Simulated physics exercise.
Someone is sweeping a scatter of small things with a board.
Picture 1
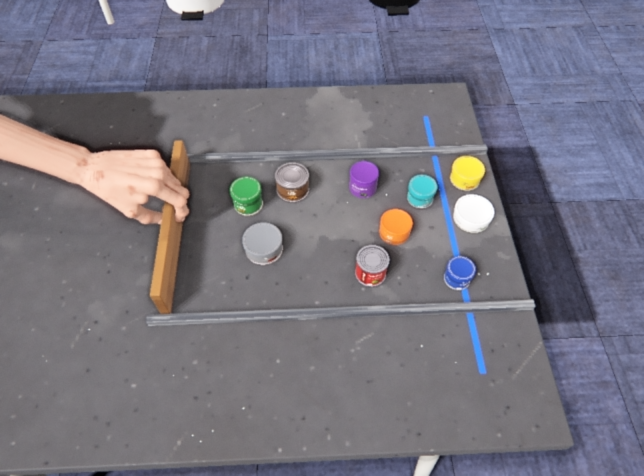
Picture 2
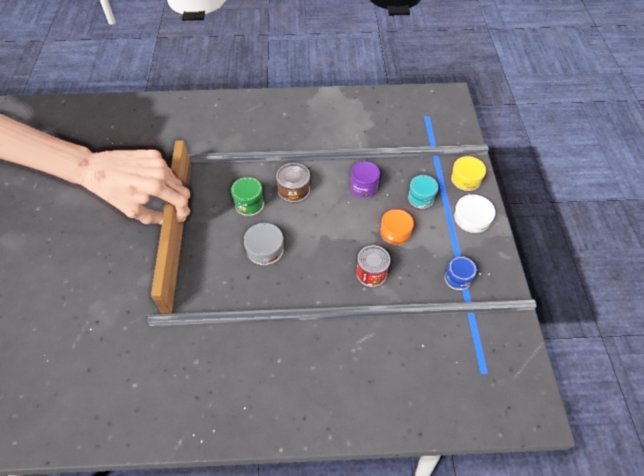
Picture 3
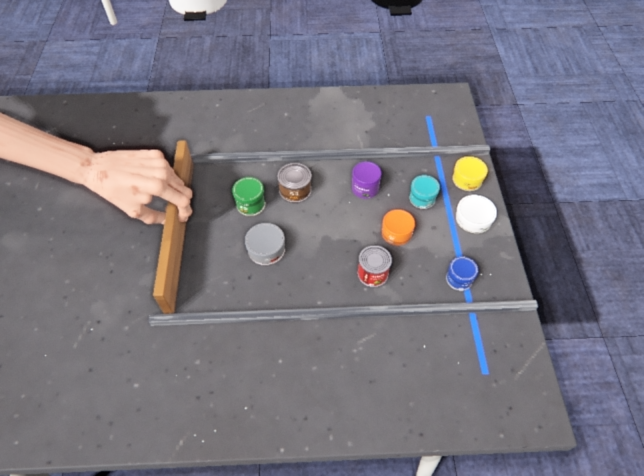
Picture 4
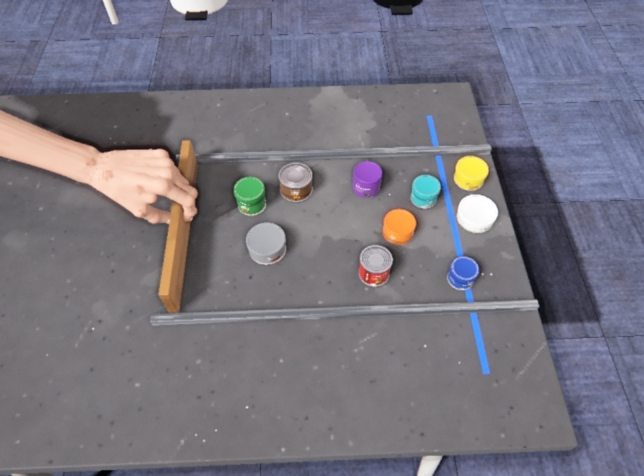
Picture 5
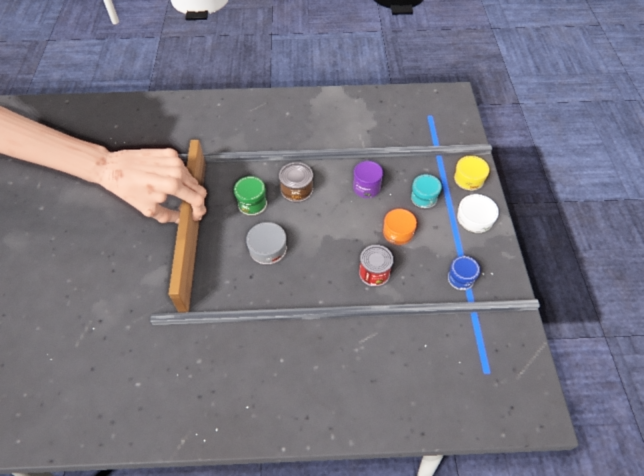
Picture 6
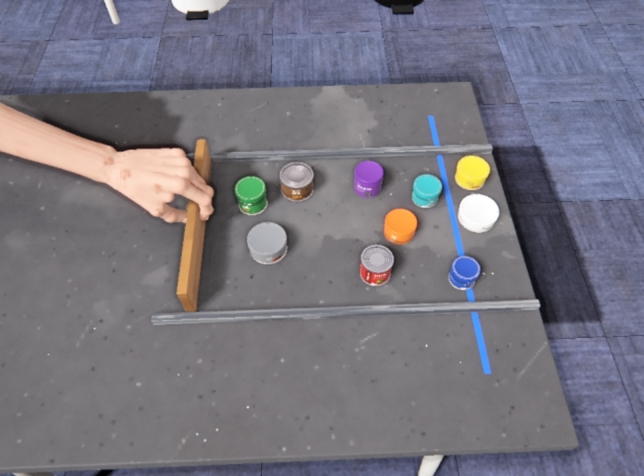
A dark, speckled tabletop above blue carpet tiles is seen from high up, with two thin rails running across it. Between the rails sit small tins and tubs, green, brown and grey at left, purple, orange and red in the middle, teal, yellow, white and blue near a blue tape line at right. A hand slides an upright wooden board slightly rightward, while the containers stay put.
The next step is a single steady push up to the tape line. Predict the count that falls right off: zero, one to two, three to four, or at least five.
The count is one to two.
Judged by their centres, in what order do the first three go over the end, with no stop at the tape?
First the white pot, then the yellow tin, then the turquoise pot.
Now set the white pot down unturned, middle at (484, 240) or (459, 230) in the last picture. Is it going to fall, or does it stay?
In turn it holds its place, then holds its place.
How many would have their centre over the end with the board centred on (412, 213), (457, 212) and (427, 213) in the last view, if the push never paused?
In that order 0, 2 and 0.
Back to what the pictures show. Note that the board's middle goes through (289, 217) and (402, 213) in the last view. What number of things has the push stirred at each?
So 3, and at the other place 8.
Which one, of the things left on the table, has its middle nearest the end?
Nearest once everything settles: Turquoise pot.
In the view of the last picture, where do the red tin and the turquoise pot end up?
Red tin at (483, 265), turquoise pot at (503, 194).
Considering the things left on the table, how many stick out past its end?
The tally is 1.
Soon after, none off yet; yellow tin at rest near (472, 174); white pot at rest near (478, 214); blue tin at rest near (464, 273).
After that, none off yet; yellow tin at rest near (472, 174); white pot moving near (487, 219); blue tin at rest near (464, 273).
In the end, the number that fall off is one or two; gone, white pot and yellow tin.
